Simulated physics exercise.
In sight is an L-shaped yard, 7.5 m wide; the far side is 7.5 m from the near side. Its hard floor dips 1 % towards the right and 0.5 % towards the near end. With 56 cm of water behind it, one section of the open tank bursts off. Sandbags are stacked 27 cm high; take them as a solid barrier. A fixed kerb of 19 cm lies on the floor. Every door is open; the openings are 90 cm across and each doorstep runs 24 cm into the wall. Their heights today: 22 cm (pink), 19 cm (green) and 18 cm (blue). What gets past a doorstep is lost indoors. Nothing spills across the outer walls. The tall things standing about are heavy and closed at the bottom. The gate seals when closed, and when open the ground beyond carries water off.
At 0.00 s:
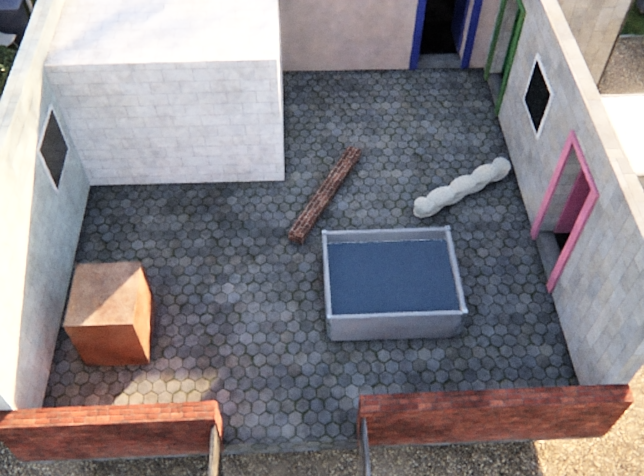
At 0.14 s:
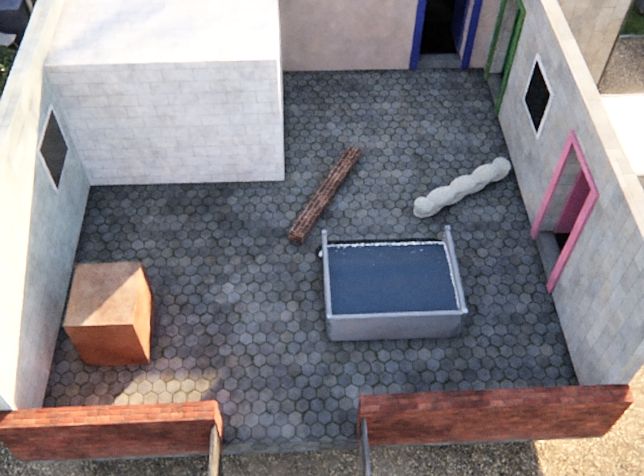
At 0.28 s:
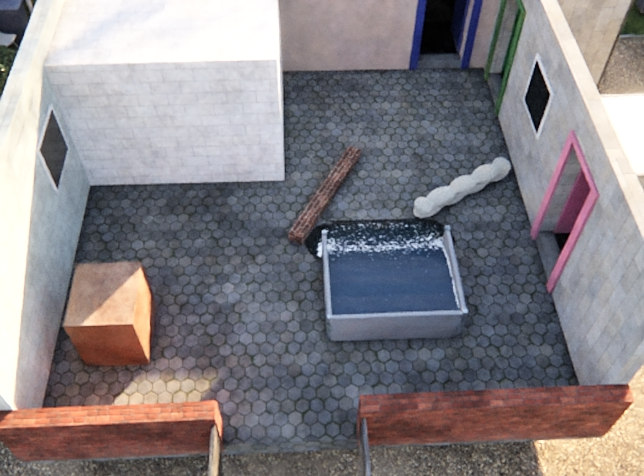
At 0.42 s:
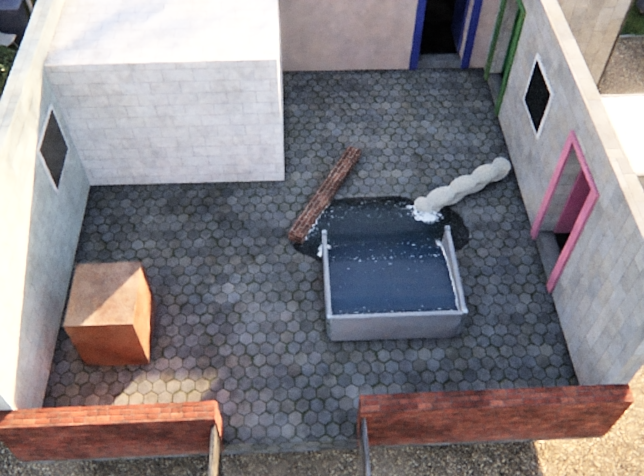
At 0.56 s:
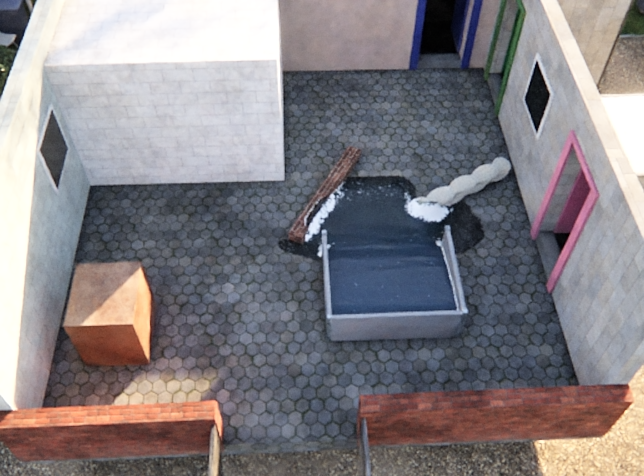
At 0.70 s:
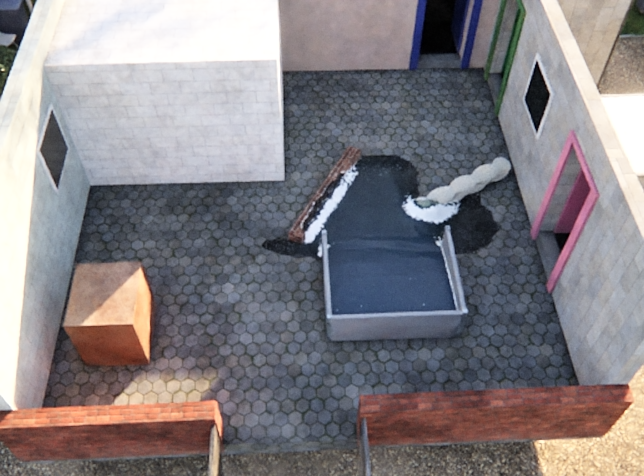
In a walled yard with a dark paved floor, water pours from the far side of an open tank and spreads in a dark, foaming patch, reaching the reddish-brown barrier on the left and the pale one on the right.
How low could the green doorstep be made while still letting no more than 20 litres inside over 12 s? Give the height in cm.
At least 16 cm or so.
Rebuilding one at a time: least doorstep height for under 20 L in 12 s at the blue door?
About 14.0 cm at blue.
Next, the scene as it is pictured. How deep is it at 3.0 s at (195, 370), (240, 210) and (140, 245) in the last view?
About 0, 0 and 0 cm.
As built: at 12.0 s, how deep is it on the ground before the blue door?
Roughly 5.0 cm deep.
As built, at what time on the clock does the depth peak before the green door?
Near 3.2 s.
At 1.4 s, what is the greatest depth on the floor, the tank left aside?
About 32 cm.
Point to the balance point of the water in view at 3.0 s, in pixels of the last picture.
Near (410, 179).
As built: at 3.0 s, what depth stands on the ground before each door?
Depths in cm: Pink 6, green 23, blue 15.
After 1.4 s water covers 20 % of the floor, deepest (32 cm) near (357, 163); it has not reached the green door.
After 3.0 s water covers 40 % of the floor, deepest (30 cm) near (484, 88); 23 cm at the green door, 1 litre in over its 19 cm doorstep.
After 12.0 s water covers 80 % of the floor; 8 cm at the green door, 10 litres in over its 19 cm doorstep.
At the green door as built, the water arrived by 2.4 s and peaked near 24 cm at 3.2 s.
Run again over the same 12 s with other heights there, 35 litres in over 13.5 cm, 11 litres over 18.5 cm. The limit of 20 litres is kept from about 16 cm up.
